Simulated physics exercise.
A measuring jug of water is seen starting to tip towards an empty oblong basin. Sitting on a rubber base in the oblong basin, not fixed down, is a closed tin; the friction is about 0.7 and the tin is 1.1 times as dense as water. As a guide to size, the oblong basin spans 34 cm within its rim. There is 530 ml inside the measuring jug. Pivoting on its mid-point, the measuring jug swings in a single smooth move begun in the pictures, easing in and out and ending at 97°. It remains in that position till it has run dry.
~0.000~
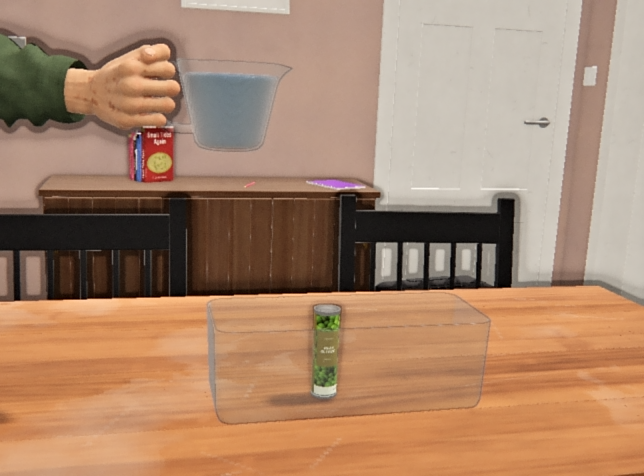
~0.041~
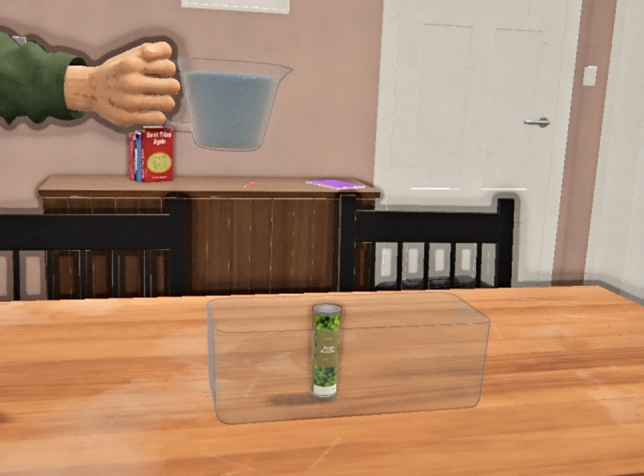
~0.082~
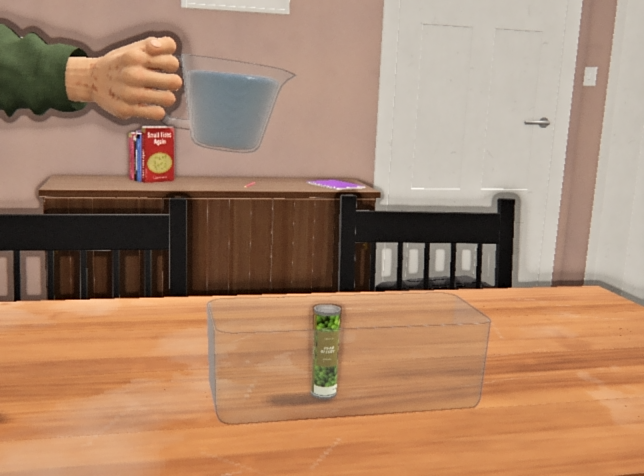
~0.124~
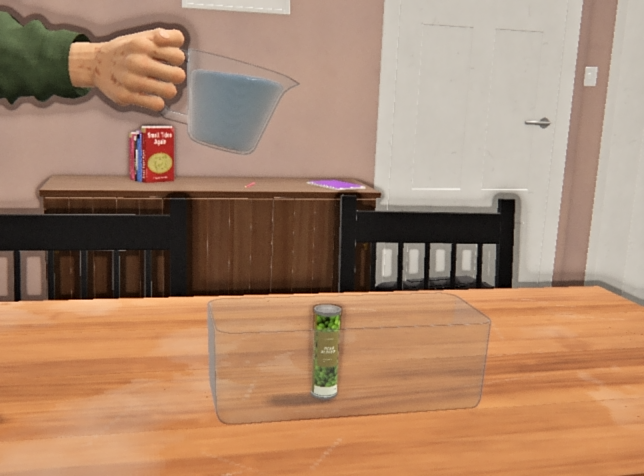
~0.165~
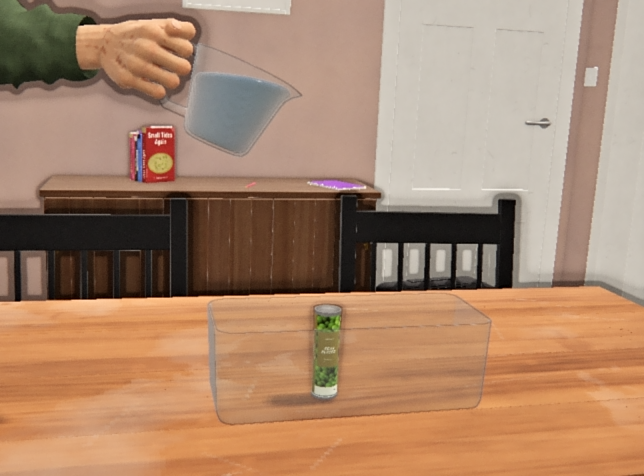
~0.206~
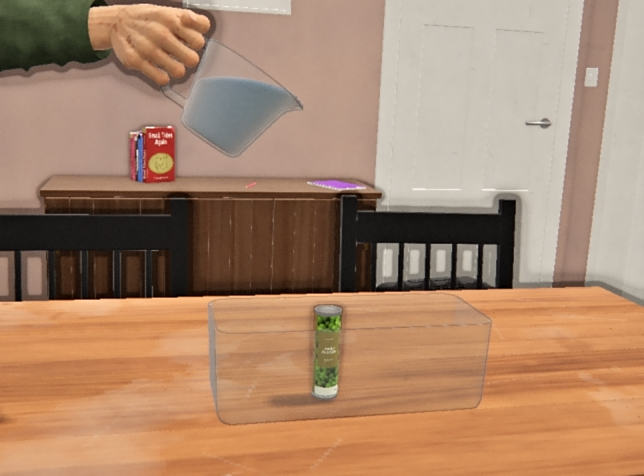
A hand in a green sleeve holds a clear measuring jug of bluish water at upper left, seen from a fixed, level view across a wooden dining table. A transparent oblong basin sits on the table around a slim green-labelled container, with black chairs, a brown cabinet holding a red book, and a white door behind. The hand steadily tilts the jug rightward, gradually faster, its spout dipping.
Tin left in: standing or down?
Standing.
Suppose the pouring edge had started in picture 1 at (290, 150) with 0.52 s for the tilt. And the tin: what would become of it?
Then it tips over.
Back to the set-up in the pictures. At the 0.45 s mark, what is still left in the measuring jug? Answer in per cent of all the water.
Around 38 percent.
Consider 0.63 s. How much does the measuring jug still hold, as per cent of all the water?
7 per cent or thereabouts.
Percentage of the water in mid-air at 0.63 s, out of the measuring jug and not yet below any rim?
Roughly 30 %.
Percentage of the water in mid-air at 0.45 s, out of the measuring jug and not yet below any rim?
It comes to about 54 percent.
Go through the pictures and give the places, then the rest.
In the first picture, it leans 0°; its right rim is at (293, 67); the water meets the walls at (182, 74) and (277, 78); the oblong basin's rim runs from (211, 317) to (472, 308); the tin's top is at (327, 313).
In the second picture, it leans 1°; its right rim is at (294, 69); the water meets the walls at (183, 73) and (278, 78).
In the third picture, it leans 6°; its right rim is at (296, 74); the water meets the walls at (186, 71) and (279, 81).
In the fourth picture, it leans 13°; its right rim is at (300, 83); the water meets the walls at (191, 71) and (283, 85).
In the fifth picture, it leans 22°; its right rim is at (303, 95); the water meets the walls at (195, 74) and (289, 89).
In the sixth picture, it leans 33°; its right rim is at (304, 109); the water meets the walls at (196, 82) and (297, 101); 2 per cent is over the edge.
Then, 0.45 s in, the tilt is 93° and 39 per cent is still to pour; the tin stands where it began.
Then, 0.63 s in, the tilt is 97° and 7 per cent is still to pour; the tin stands where it began.
Then, 0.82 s in, the tilt is 97° and 1 per cent is still to pour; the tin stands where it began.
Then, 1.02 s in, the tilt is 97° and 0 per cent is still to pour; the tin stands where it began.
Finally, the tin stands where it began.
